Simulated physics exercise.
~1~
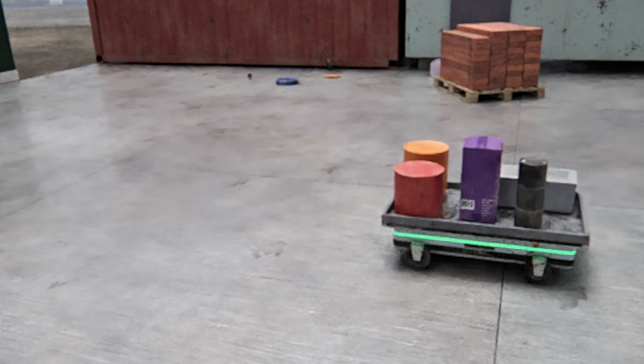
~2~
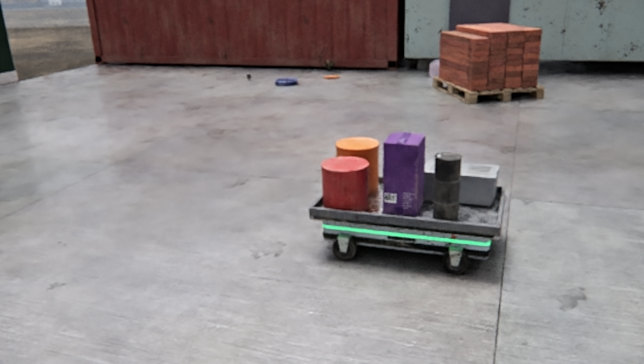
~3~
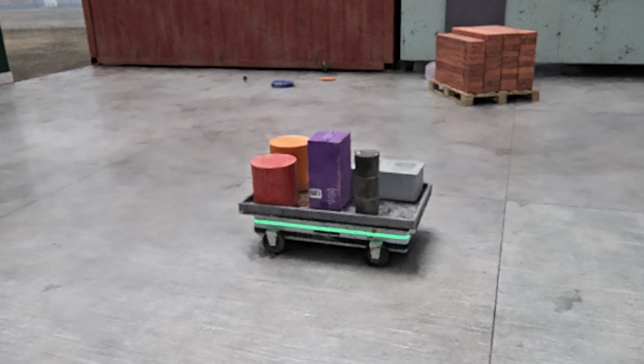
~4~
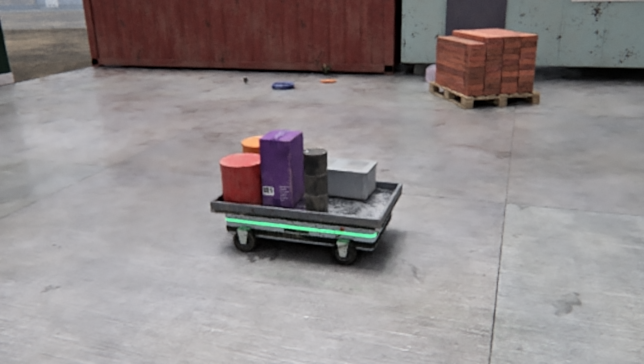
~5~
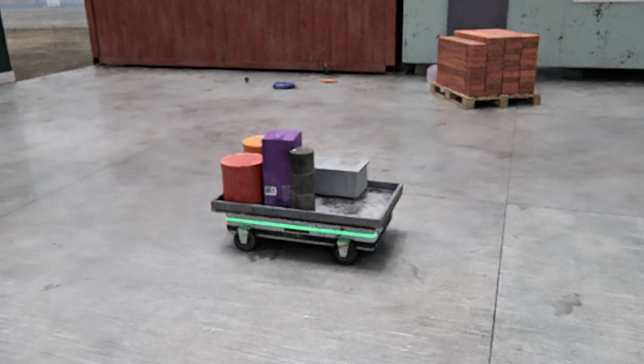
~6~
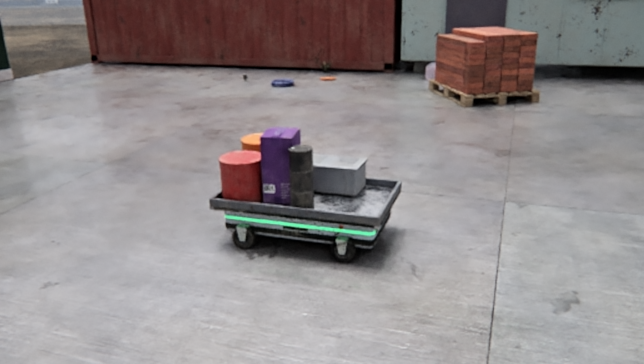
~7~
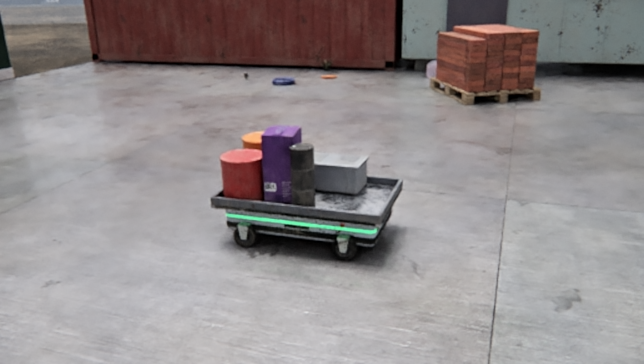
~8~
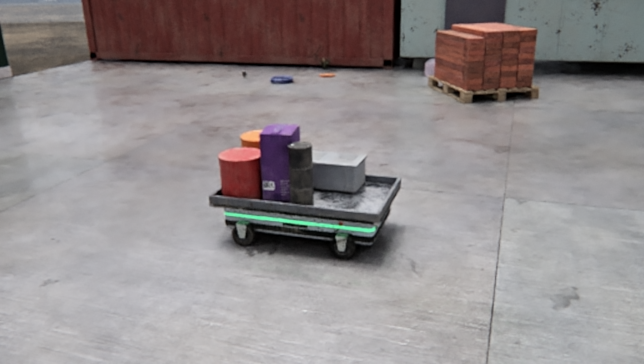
The video shows a low wheeled cart carrying a red pail, an orange pail, a purple box, a black canister and a grey tote leftward across a concrete floor. It stops, the canister shifts slightly left toward the box, and everything remains upright on the deck.
